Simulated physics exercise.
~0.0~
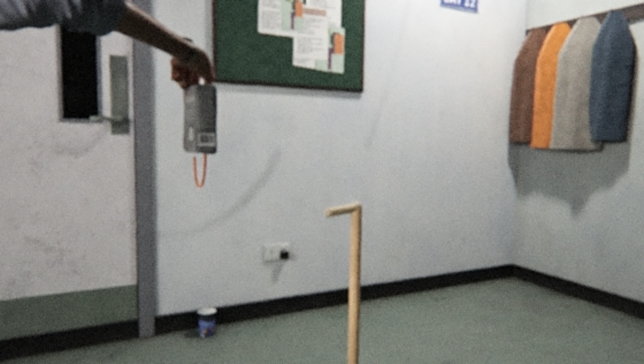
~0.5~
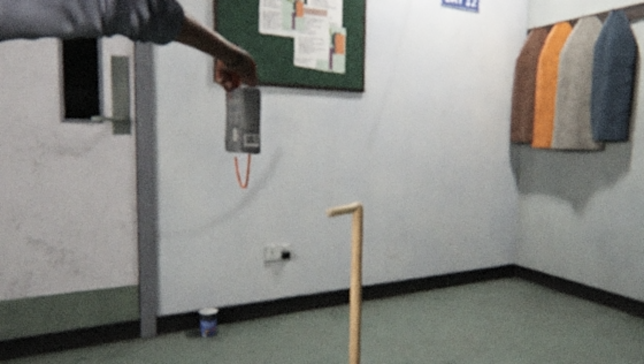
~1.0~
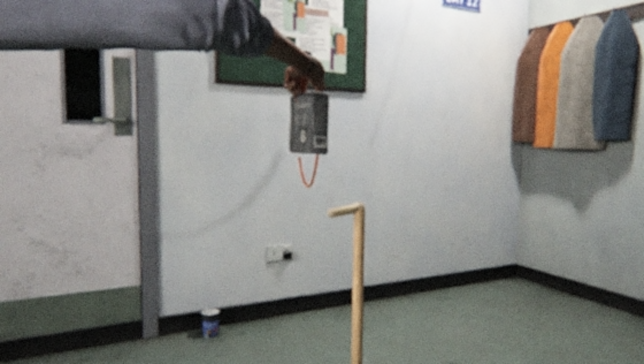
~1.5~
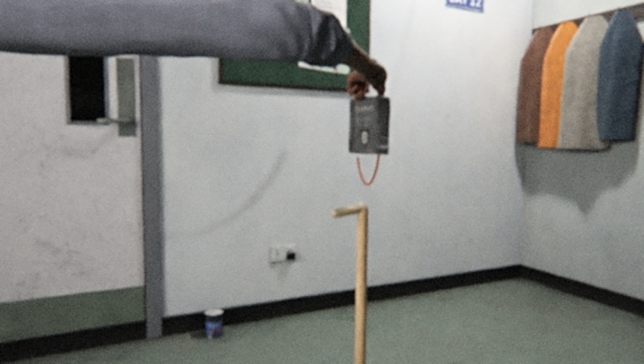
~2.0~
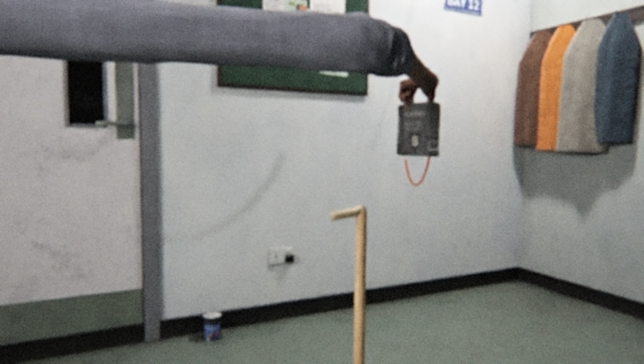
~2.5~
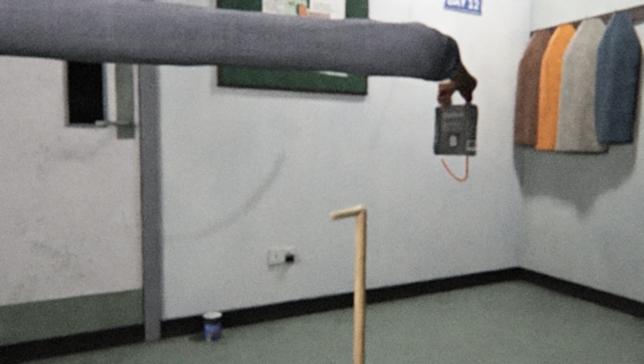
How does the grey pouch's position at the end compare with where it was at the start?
At the start the grey pouch was on the left, close to the door frame. By the end it was well over to the right, past the wooden post and nearer the coloured items hanging on the wall.
